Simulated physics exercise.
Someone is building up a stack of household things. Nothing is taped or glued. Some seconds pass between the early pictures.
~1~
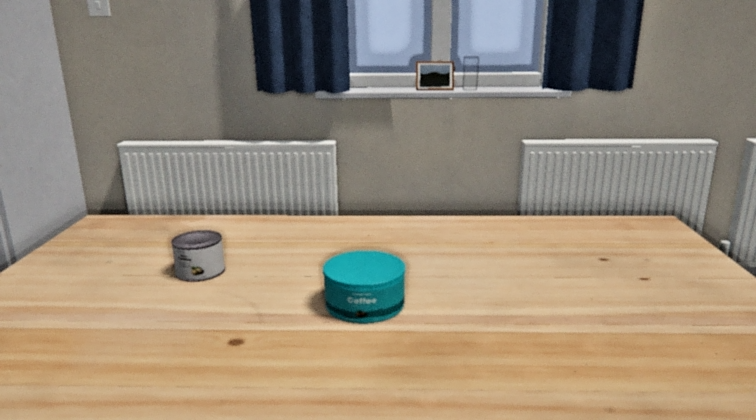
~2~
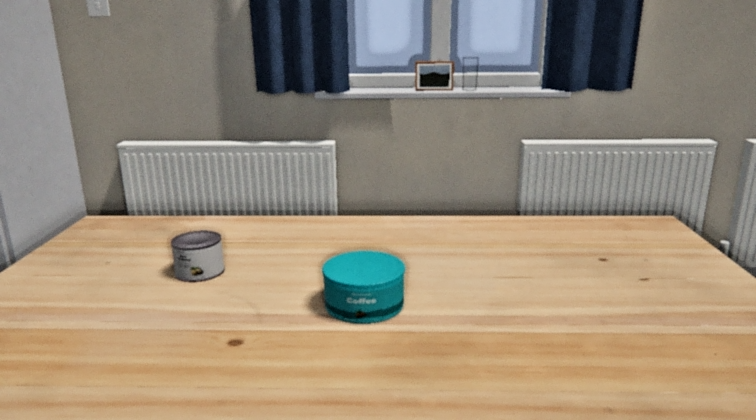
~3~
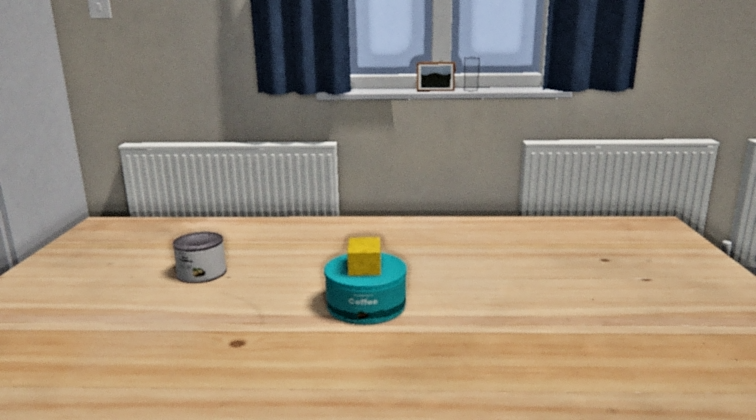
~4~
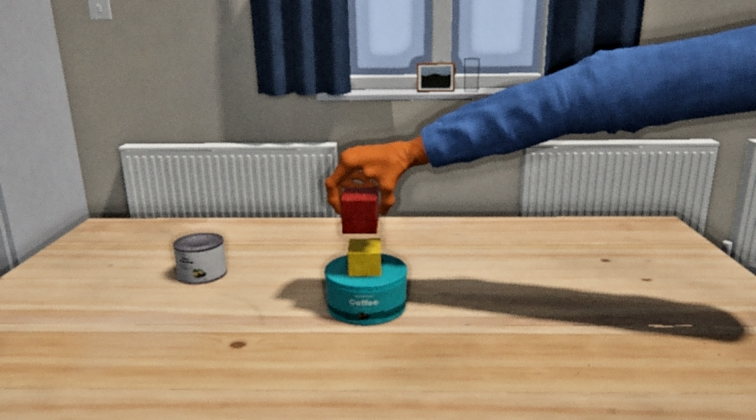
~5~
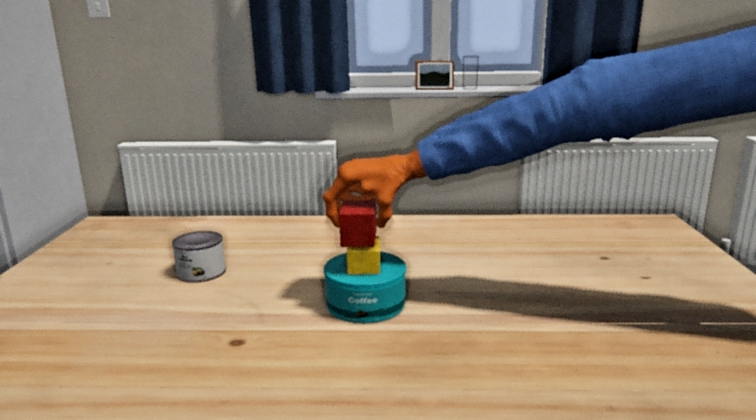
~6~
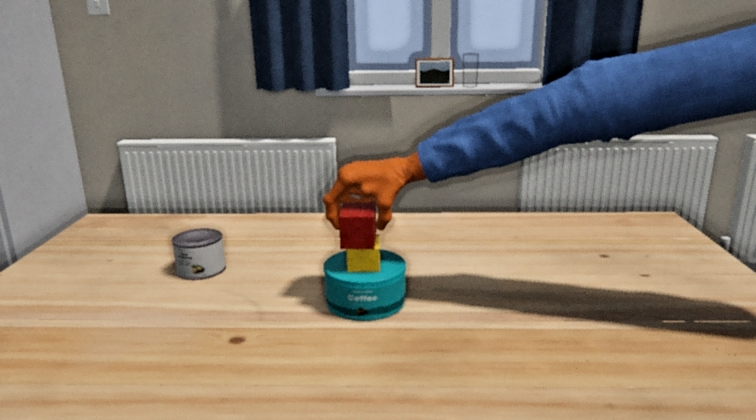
At the start, a turquoise tub sits on a wooden table with a smaller, pale tub to its left, and then a yellow block is on the turquoise lid. A blue-sleeved arm reaches in from the right with a red block, lowers it slightly onto the yellow one, and keeps hold of it.
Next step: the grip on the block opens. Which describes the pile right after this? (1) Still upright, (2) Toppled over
1, still upright.
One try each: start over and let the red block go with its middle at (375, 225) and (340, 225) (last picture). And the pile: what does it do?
First attempt - it does not fall; second attempt - it comes down.
Then, 0.30 s past the last view, nothing moves.
Then, 0.70 s past the last view, red block resting near (359, 225).
Finally, all 4 still in place. Final places as the last picture's camera would see them, red block near (359, 225). The pile stays up.
